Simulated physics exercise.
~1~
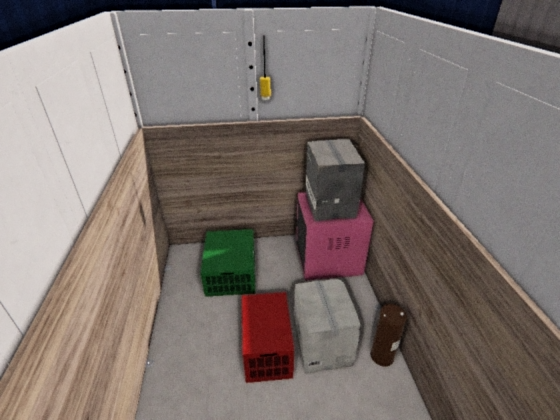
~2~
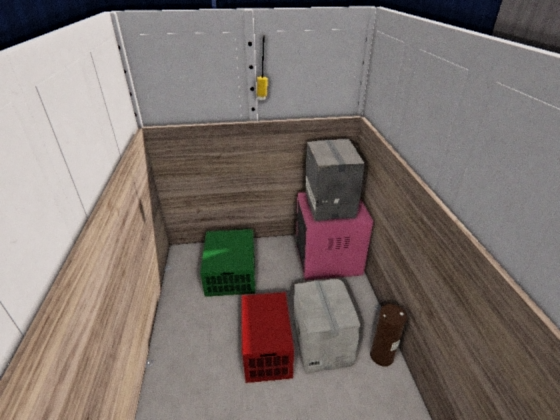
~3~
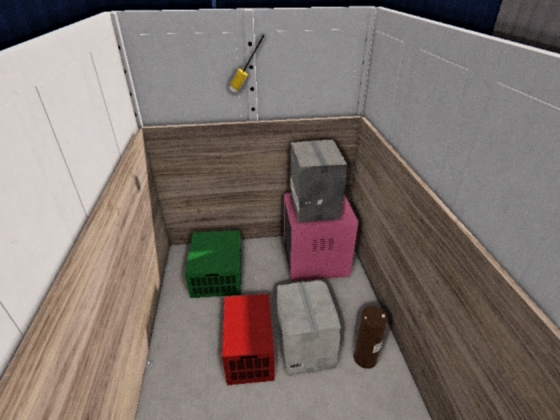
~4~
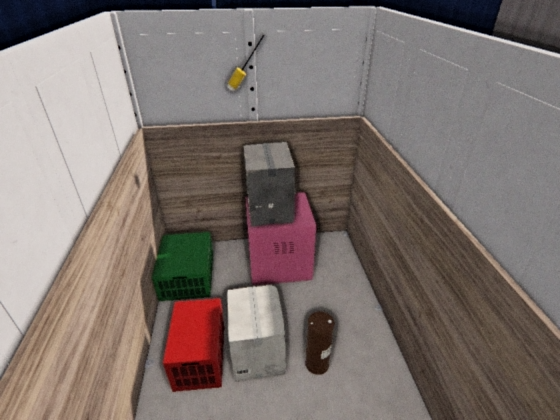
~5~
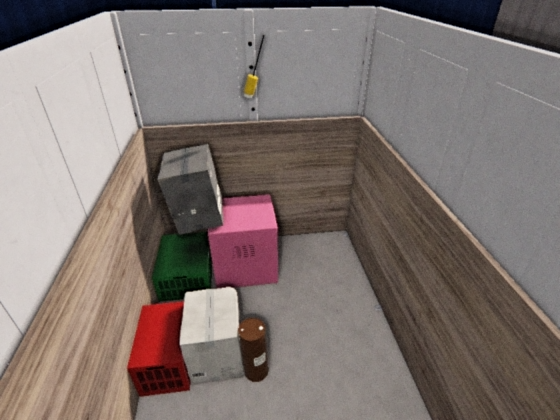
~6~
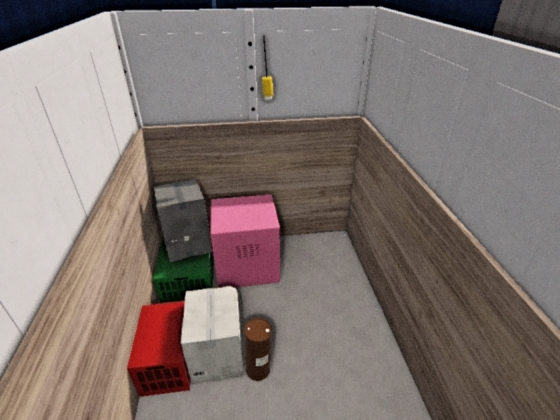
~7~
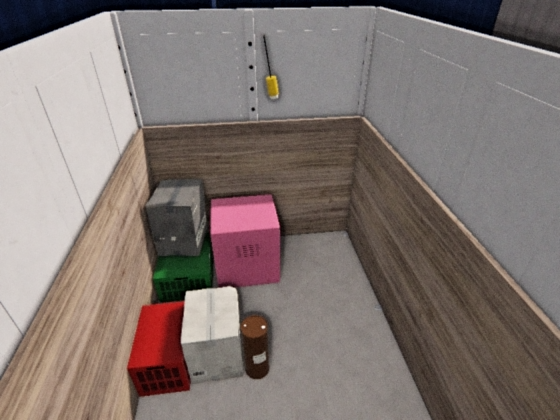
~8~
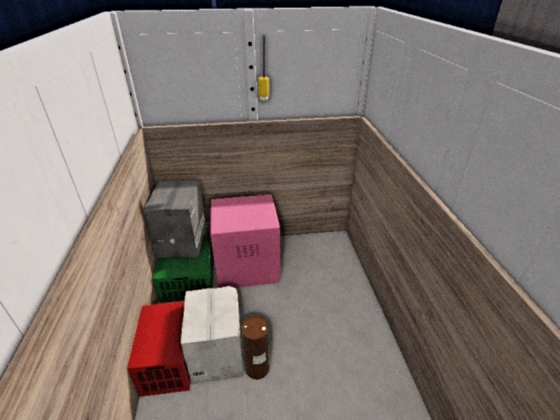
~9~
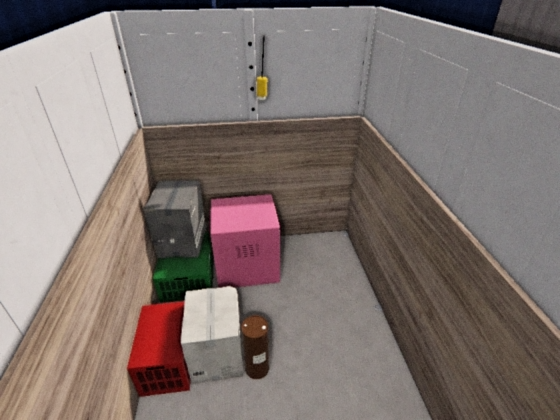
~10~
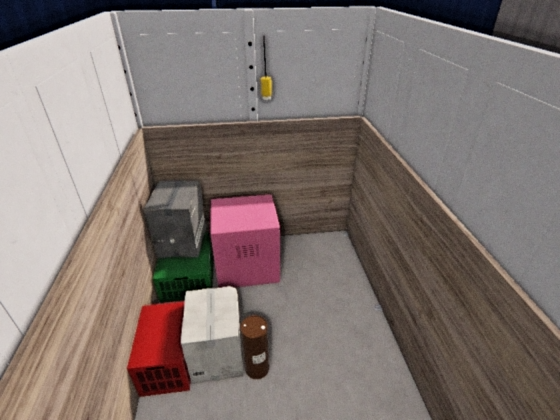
In a van's load bay, boxes, crates and a brown canister sliding left, the grey box dropping off the pink one beside it.
